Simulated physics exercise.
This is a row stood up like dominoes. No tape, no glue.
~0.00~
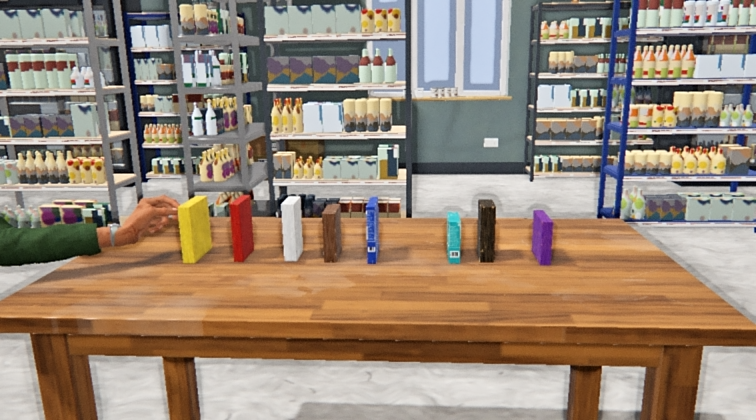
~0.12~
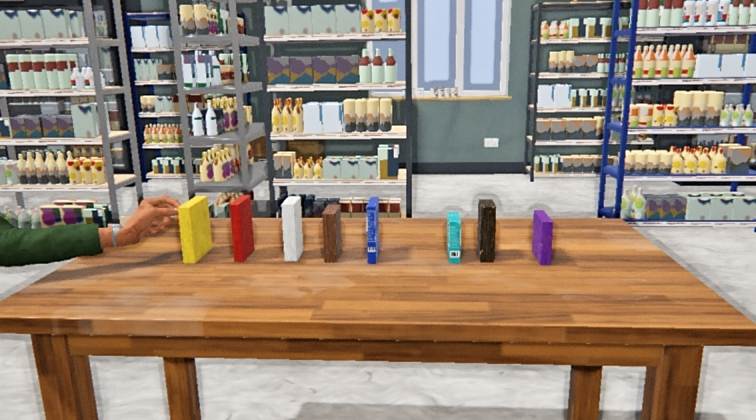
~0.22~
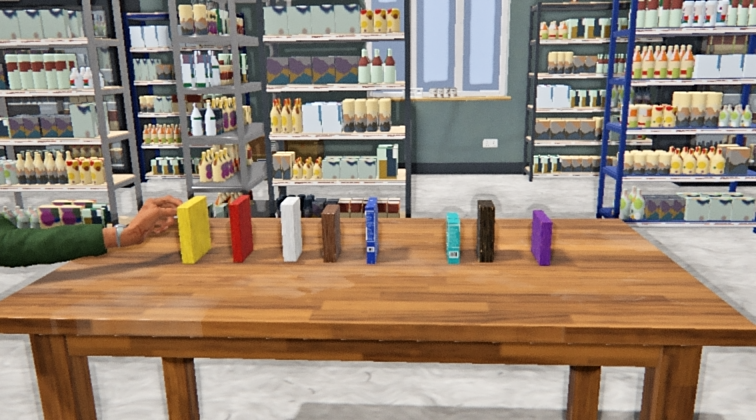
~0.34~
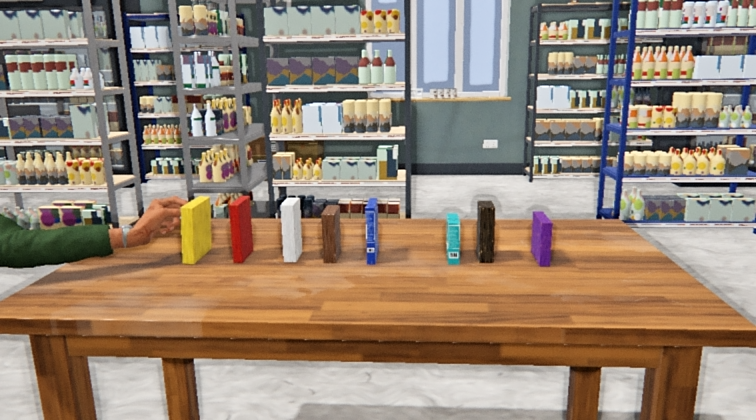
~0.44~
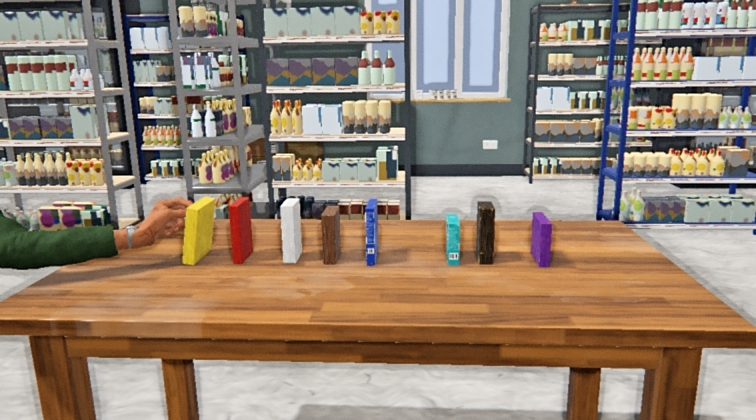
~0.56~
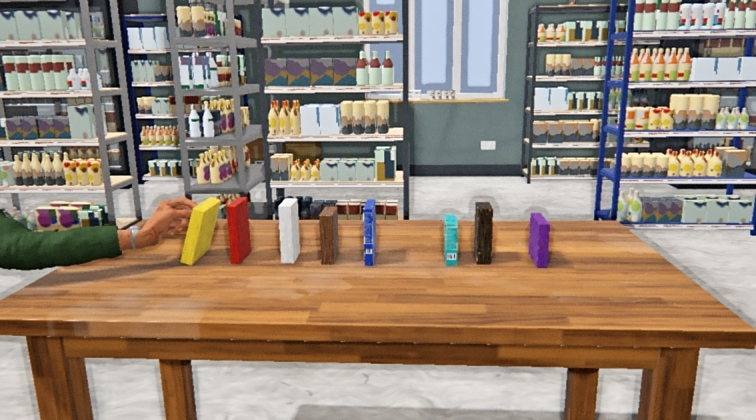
In a room lined with stocked shelves, eight upright colored blocks stand in a spaced row on a wooden table. A hand at the left rests by the yellow block, then pushes it, tilting it rightward toward the red one.
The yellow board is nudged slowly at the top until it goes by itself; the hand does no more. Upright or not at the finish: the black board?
The black board stays upright.
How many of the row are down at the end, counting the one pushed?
5 of them.
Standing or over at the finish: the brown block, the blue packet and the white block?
The brown block falls over; the blue packet tips over; the white block falls over.
Around 0.96 s, yellow board 74° over; red board rocked 60° from its first pose; white block rocked 26° from its first pose.
Around 1.26 s, yellow board 78° over; white block rocked 69° from its first pose; red board on its side; blue packet rocked 60° from its first pose.
Finally (3.7 s), down or leaning hard on the table, blue packet, brown block, red board and white block; the other 2 still in place. Final places as the last picture's camera would see them, black board near (483, 233).
